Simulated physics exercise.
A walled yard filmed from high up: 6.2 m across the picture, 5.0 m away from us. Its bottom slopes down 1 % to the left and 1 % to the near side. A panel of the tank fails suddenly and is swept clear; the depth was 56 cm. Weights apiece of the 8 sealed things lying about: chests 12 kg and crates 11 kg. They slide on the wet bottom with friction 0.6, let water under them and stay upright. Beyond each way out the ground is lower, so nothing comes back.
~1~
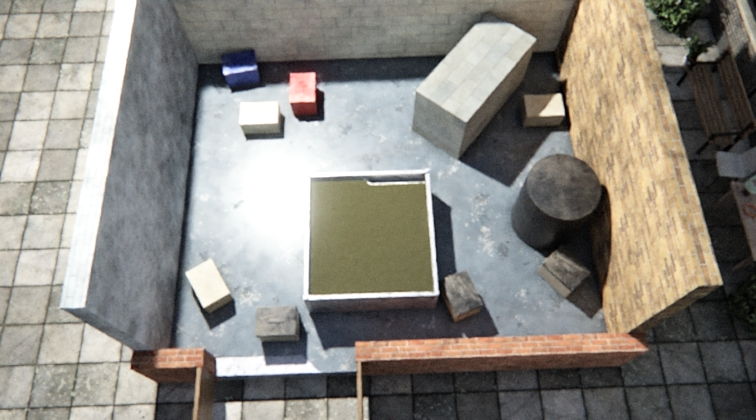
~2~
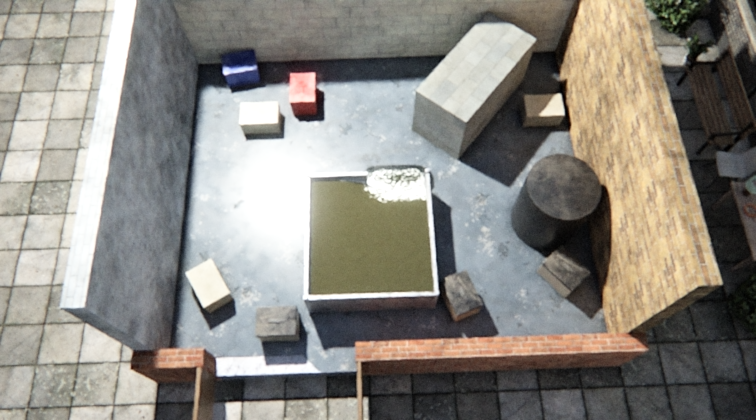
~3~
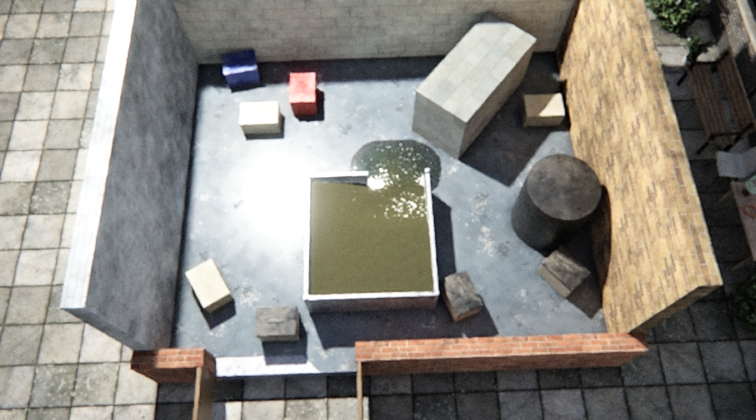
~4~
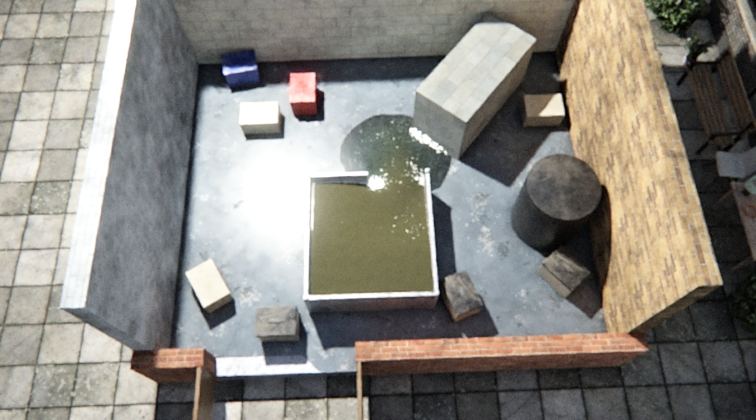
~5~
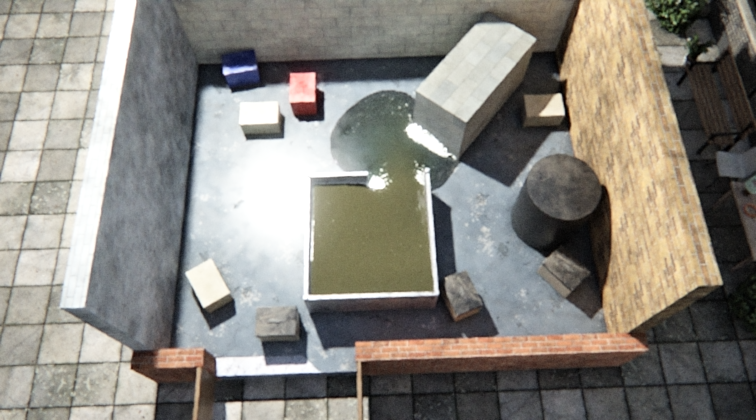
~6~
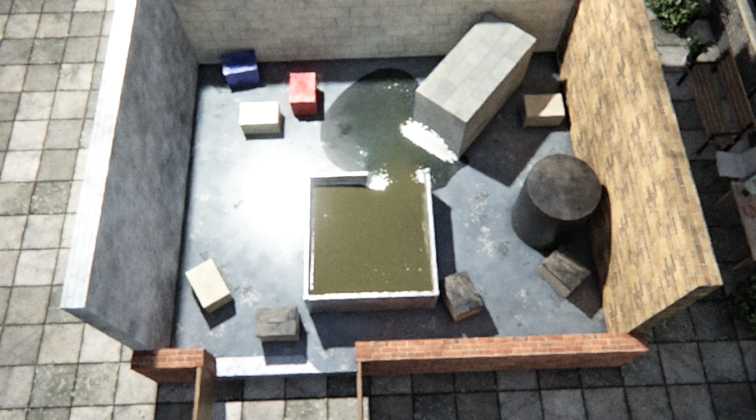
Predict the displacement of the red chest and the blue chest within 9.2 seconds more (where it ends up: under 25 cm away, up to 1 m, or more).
The red chest ends far away; the blue chest travels far.
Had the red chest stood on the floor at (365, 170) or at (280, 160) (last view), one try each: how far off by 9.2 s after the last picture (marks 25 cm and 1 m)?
In turn: It travels far; it barely shifts.
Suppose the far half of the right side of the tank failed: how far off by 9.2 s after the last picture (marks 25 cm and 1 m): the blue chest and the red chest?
Then the blue chest holds its place, the red chest stays put.
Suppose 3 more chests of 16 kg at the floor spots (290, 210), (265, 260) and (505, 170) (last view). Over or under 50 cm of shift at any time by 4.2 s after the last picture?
In turn: Under, short of it, less.
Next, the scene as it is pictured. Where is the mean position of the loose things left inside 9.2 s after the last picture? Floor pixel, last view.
Near (424, 241).
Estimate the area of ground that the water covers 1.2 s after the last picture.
Roughly 12.0 m2.
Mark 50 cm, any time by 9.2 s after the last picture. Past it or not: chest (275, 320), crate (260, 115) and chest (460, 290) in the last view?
In turn: Over, over, less.
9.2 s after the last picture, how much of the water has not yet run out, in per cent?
About 88 per cent.
Then, 1.2 s after the last picture the red chest is near (295, 87), 0.1 m from its start, aground; the blue chest is near (237, 62), 0.0 m from its start, aground; 0 of 8 are out; 0 afloat.
Then, 3.8 s after the last picture the red chest is near (229, 168), 1.8 m from its start, aground; the blue chest is near (202, 141), 1.6 m from its start, afloat; 0 of 8 are out; 1 afloat.
Then, 6.2 s after the last picture the red chest is near (259, 241), 2.7 m from its start, afloat; the blue chest is near (230, 333), 4.5 m from its start, afloat; 1 of 8 are out; 2 afloat.
Then, 9.2 s after the last picture the red chest is near (283, 328), 3.9 m from its start, afloat; the blue chest has gone out; 3 of 8 are out; 2 afloat.
